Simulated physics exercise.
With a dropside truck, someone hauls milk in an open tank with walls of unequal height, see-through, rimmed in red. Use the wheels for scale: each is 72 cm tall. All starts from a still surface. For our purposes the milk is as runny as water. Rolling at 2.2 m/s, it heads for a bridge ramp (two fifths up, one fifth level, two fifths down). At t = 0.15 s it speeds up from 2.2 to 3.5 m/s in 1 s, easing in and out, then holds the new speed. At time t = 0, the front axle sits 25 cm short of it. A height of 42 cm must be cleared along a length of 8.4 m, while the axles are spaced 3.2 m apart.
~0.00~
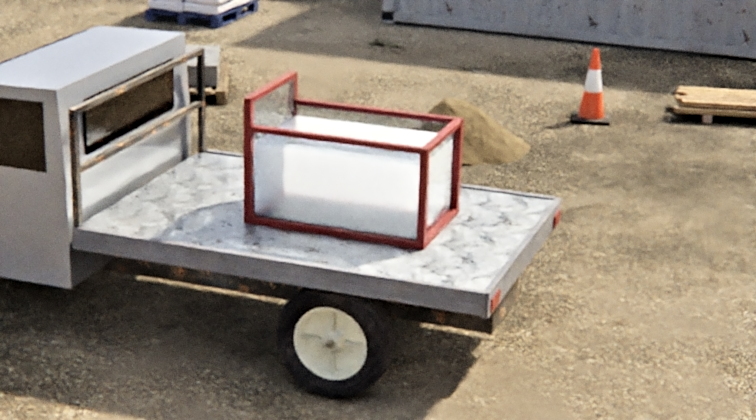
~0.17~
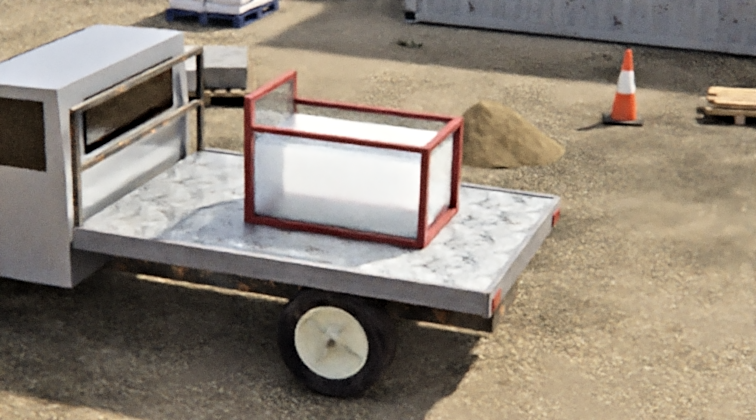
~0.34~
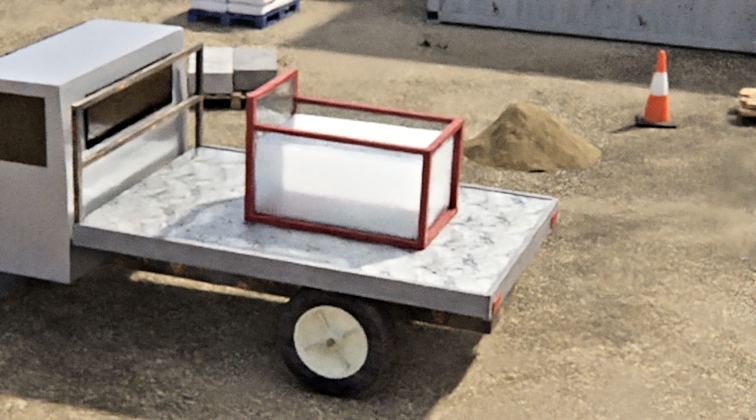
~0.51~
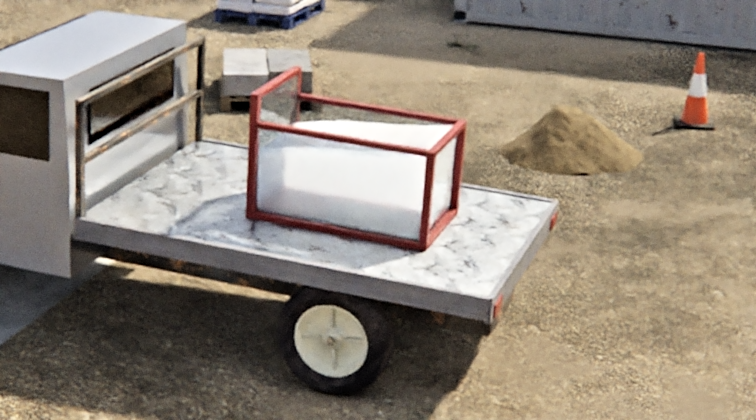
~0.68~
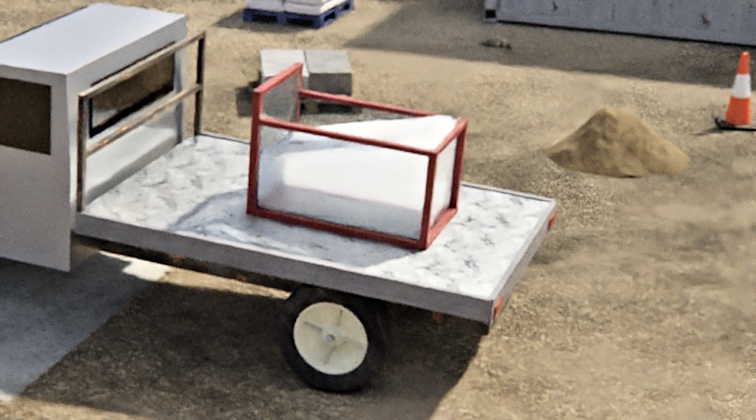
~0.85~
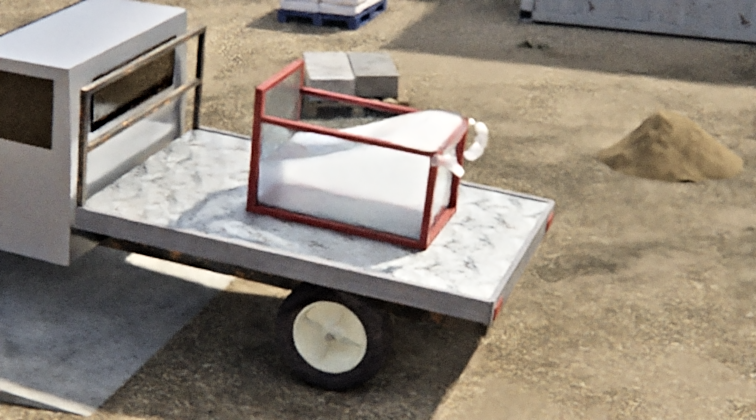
White liquid in a red-rimmed tank surges up the back as the truck tilts nose up.
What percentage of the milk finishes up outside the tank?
About 9 per cent.
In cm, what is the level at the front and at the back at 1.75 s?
At the front 52 cm, at the back 40 cm.
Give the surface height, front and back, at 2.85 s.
Measured: Front = 64 cm, back = 28 cm.
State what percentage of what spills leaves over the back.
Fraction of spill: Roughly 70%.
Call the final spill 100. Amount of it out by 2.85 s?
About 60 percent at that moment.
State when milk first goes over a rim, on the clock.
I'd put it close to 0.9 seconds.
By 1.75 s front 52 cm, middle 47 cm, back 39 cm above the floor; the loss stands at 6 per cent, over the back.
By 2.85 s front 64 cm, middle 45 cm, back 27 cm above the floor; the loss stands at 6 per cent, over the back.
By 4.15 s front 69 cm, middle 40 cm, back 35 cm above the floor; the loss stands at 7 per cent, over the back.
By 6.64 s the loss stands at 9 per cent, over the back, 33 of 358 litres.
